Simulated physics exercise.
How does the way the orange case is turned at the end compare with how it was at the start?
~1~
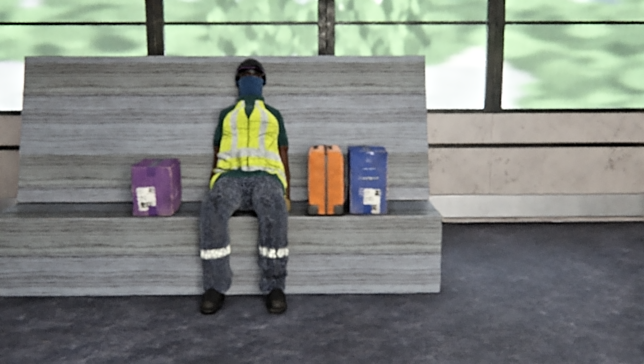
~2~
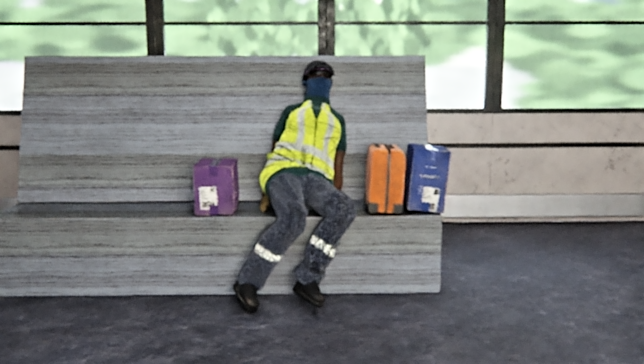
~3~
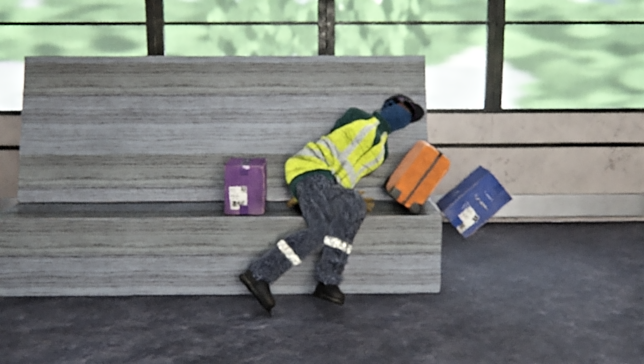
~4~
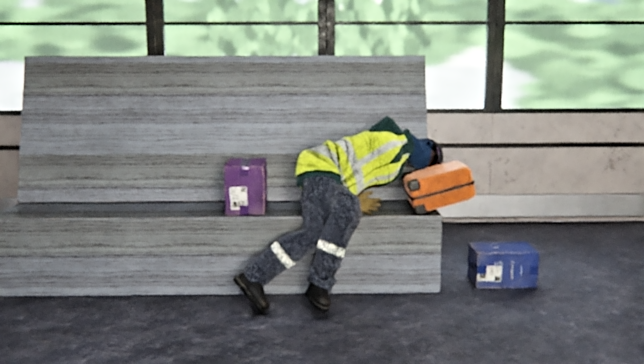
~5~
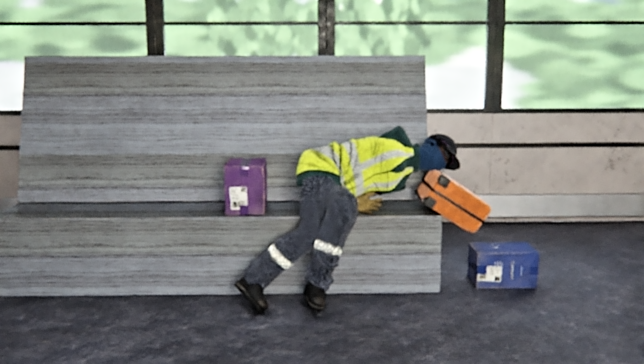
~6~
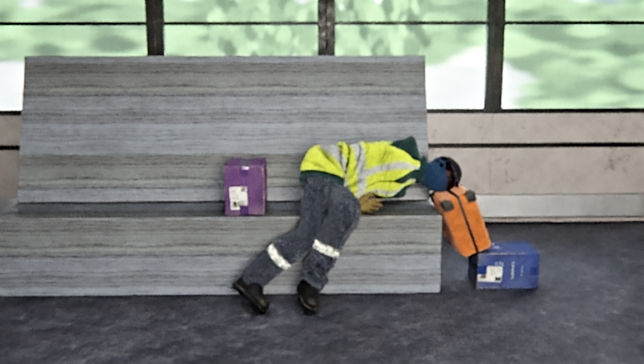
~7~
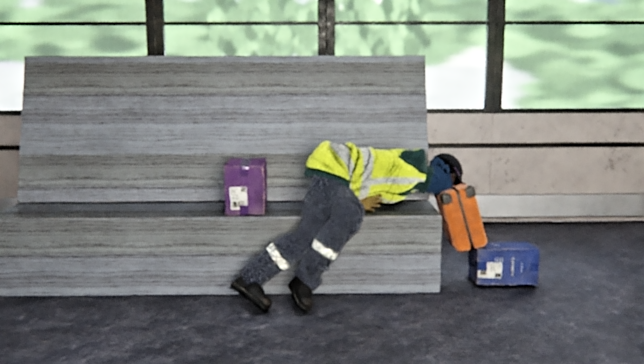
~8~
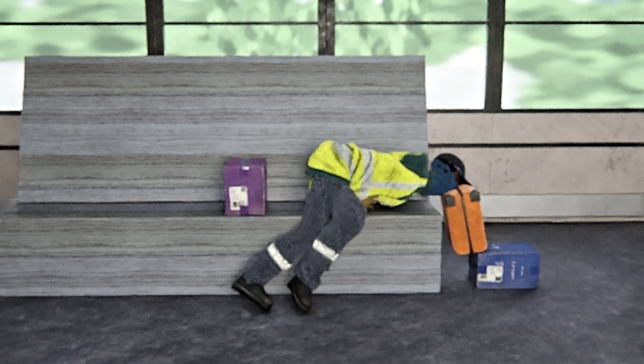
At the start the orange case stood upright on the bench. By the end it had turned over and was upside down just off the bench's right end.
